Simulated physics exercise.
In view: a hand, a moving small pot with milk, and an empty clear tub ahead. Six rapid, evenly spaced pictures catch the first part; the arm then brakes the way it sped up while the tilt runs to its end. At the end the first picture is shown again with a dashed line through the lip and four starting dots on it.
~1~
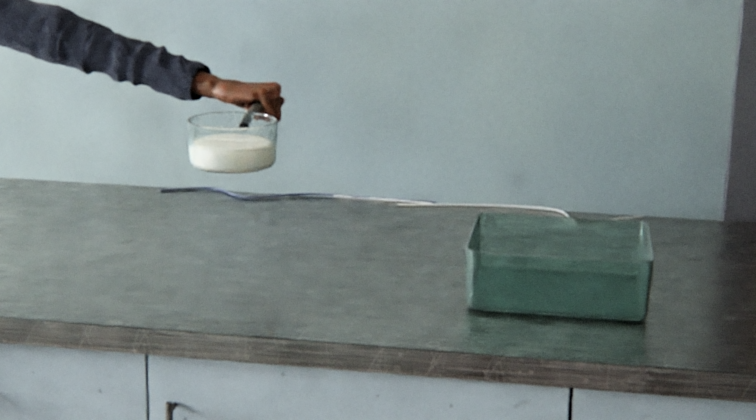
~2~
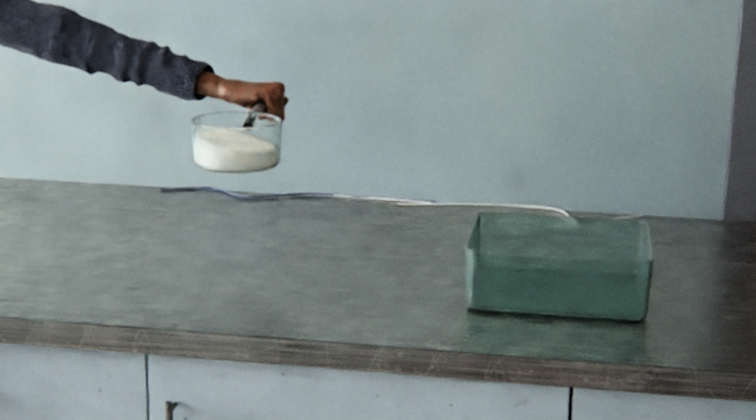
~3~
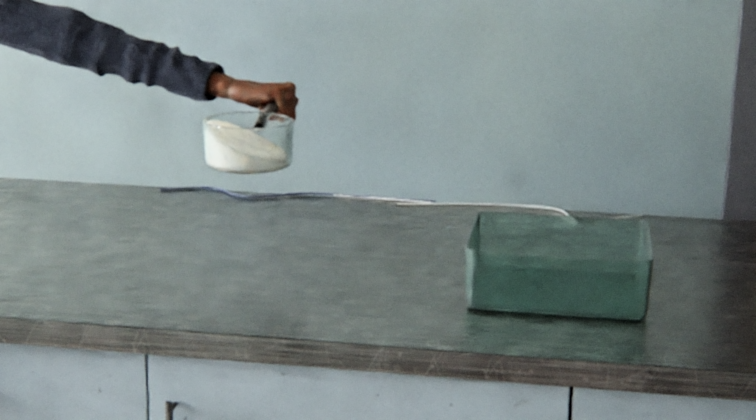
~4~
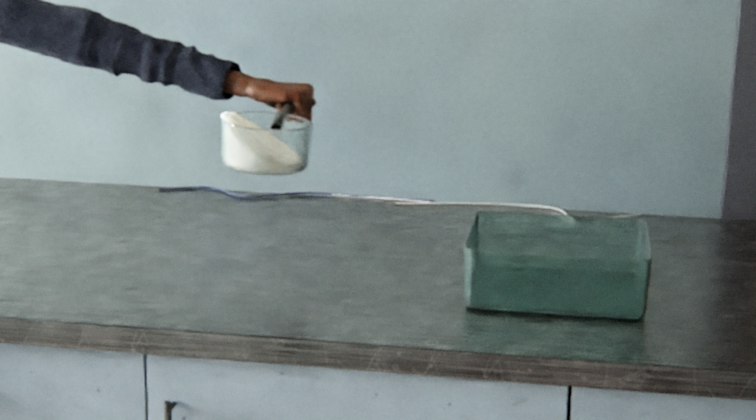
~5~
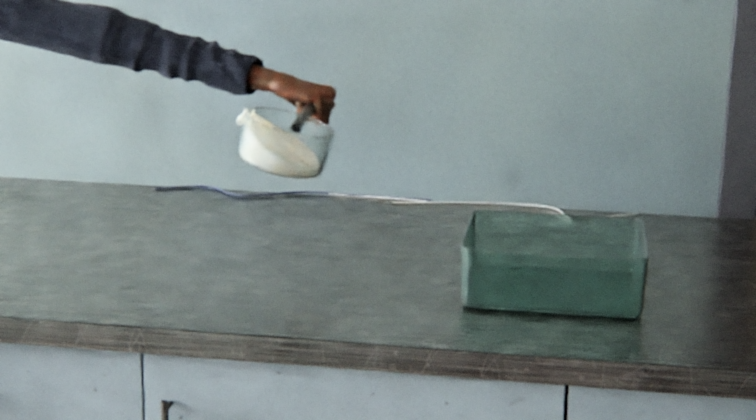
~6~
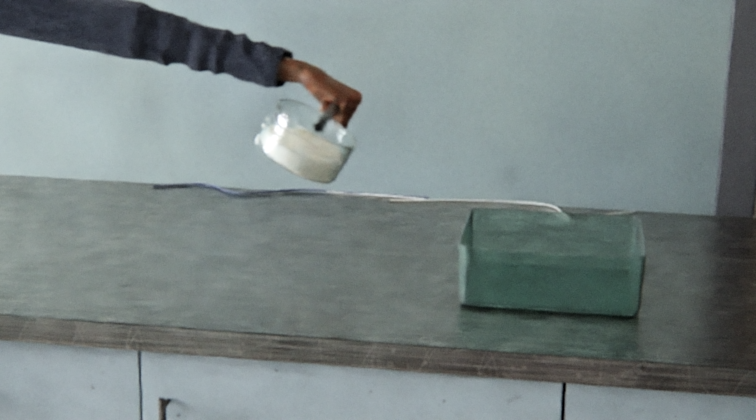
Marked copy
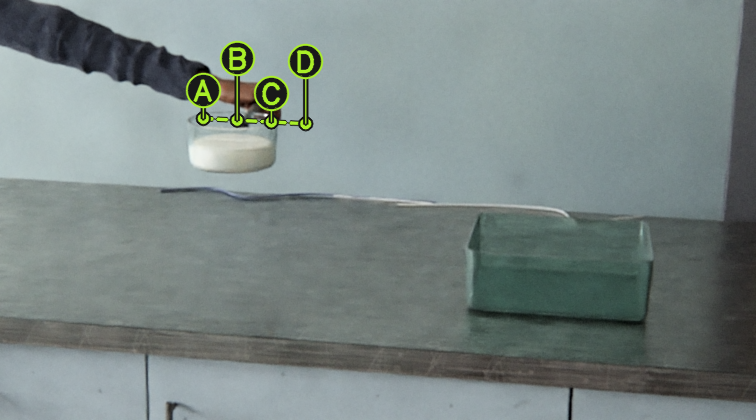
To begin with, a hand holds a clear pot of milk upright above a counter, to the left of an empty greenish clear tub. The hand moves the pot rightward, and the milk sloshes up its left side to the rim. The pot then tilts down to the right as it continues moving.
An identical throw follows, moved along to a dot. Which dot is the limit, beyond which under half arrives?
D is the one.
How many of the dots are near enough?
One.
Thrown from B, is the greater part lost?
Yes.
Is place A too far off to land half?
Yes.
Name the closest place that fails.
C.
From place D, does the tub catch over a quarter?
Yes, clearly.
In lime, A at (203, 118); B at (237, 120); C at (271, 121); D at (305, 123).
If A is chosen, about 0 % lands in the tub, 99 % falls short.
If B is chosen, about 10 % lands in the tub, 88 % falls short.
If C is chosen, about 34 % lands in the tub, 60 % falls short and 6 % goes beside or beyond.
If D is chosen, about 64 % lands in the tub, 27 % falls short and 9 % goes beside or beyond.
